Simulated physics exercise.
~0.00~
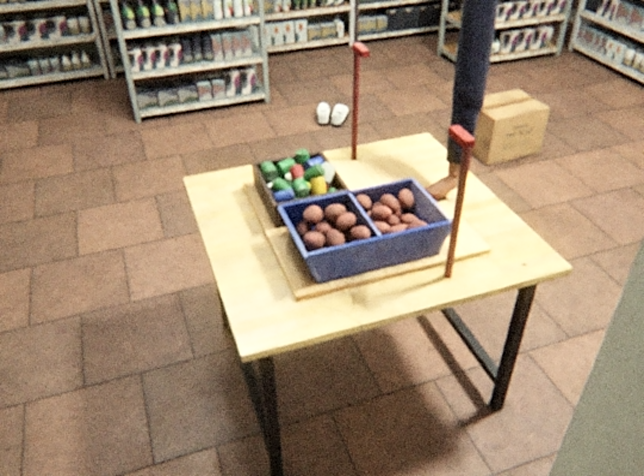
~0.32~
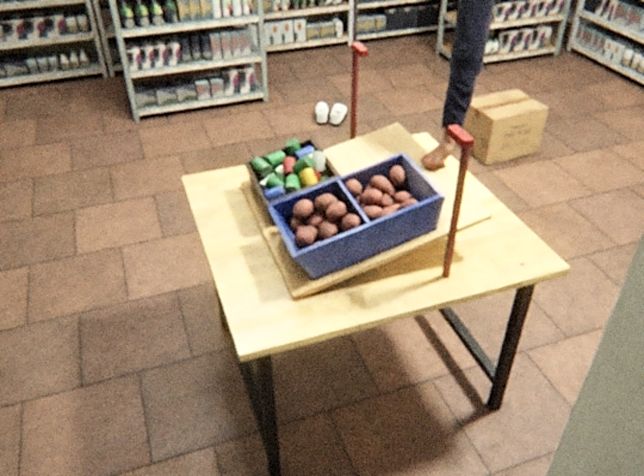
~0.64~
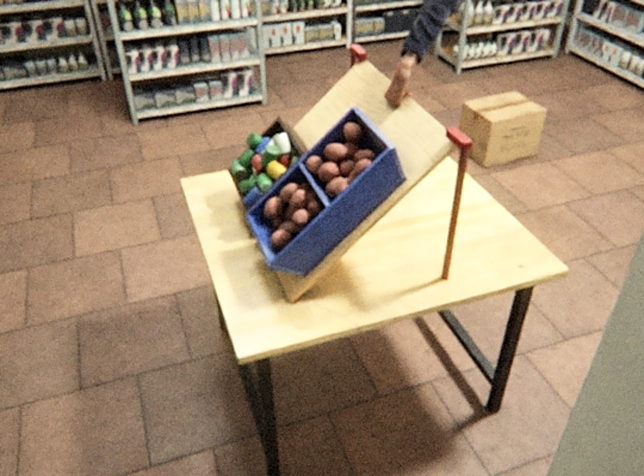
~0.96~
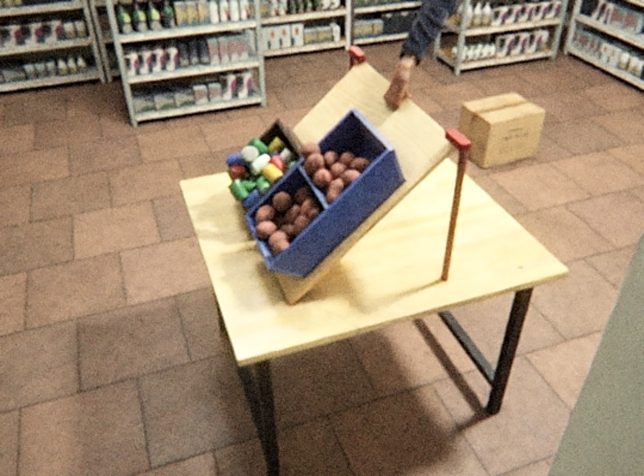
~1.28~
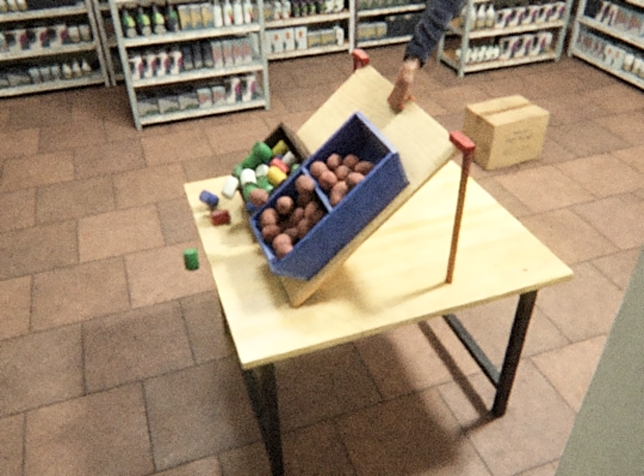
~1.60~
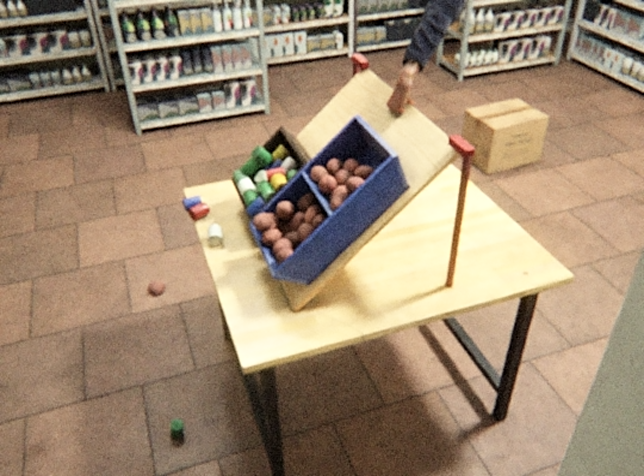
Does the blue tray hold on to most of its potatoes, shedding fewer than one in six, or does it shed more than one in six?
It holds on to most of them and sheds fewer than one in six. The blue tray is still well filled at the end, with a potato seen lying on the floor.
